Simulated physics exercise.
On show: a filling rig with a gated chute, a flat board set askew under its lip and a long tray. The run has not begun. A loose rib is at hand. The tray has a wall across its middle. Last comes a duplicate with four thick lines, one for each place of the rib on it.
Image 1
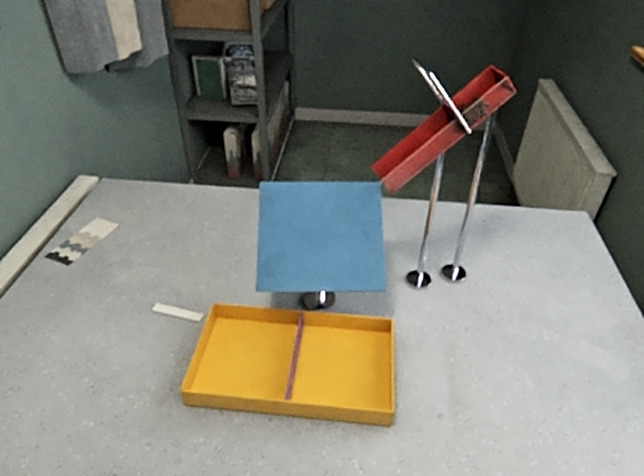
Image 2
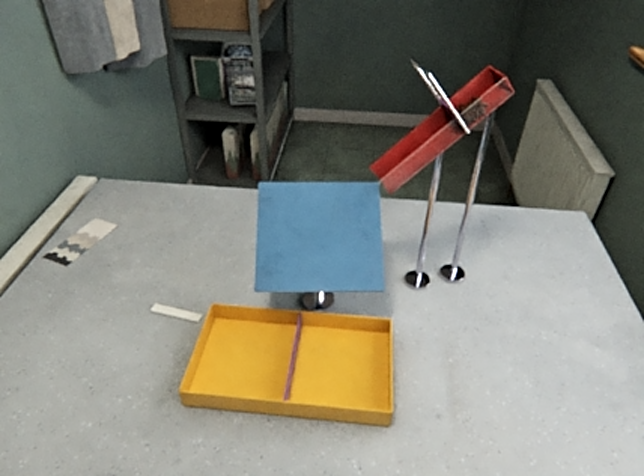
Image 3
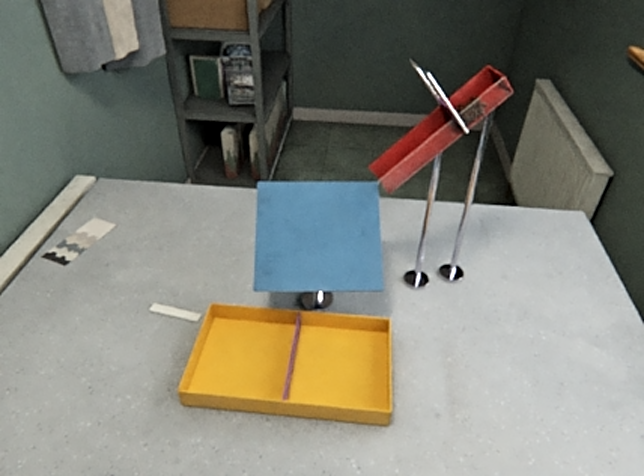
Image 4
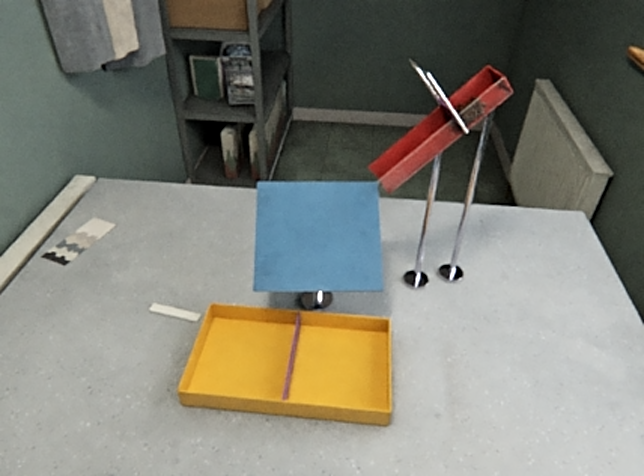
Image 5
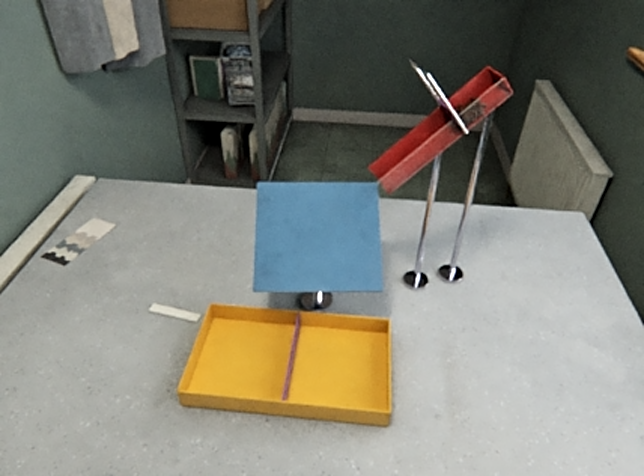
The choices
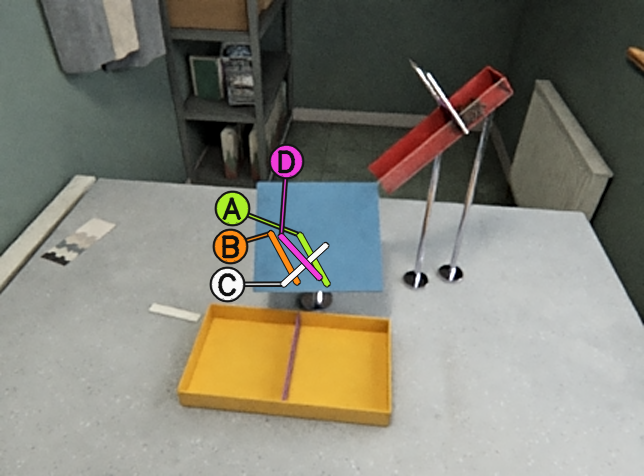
To begin with, a red chute slopes down to the left on two metal legs, above and to the right of a tilted blue board, with a divided yellow tray in front on the grey table. Apart from a barely noticeable shift of the whole view, nothing moves.
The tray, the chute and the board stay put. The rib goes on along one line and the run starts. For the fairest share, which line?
Take C.
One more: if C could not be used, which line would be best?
Line B.
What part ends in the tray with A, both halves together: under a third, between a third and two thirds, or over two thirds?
Over two thirds.
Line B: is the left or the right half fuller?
The right half.
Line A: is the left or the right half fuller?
Right.
On the marked copy, line A from (299, 235) to (327, 283); line B from (270, 233) to (297, 282); line C from (325, 245) to (283, 284); line D from (281, 236) to (319, 277).
For line A, of what is caught, none at all in the left half, the whole lot in the right.
For line B, of what is caught, close to a quarter in the left half, the bulk in the right.
For line C, of what is caught, close to a third in the left half, close to two thirds in the right.
For line D, of what is caught, none at all in the left half, the whole lot in the right.
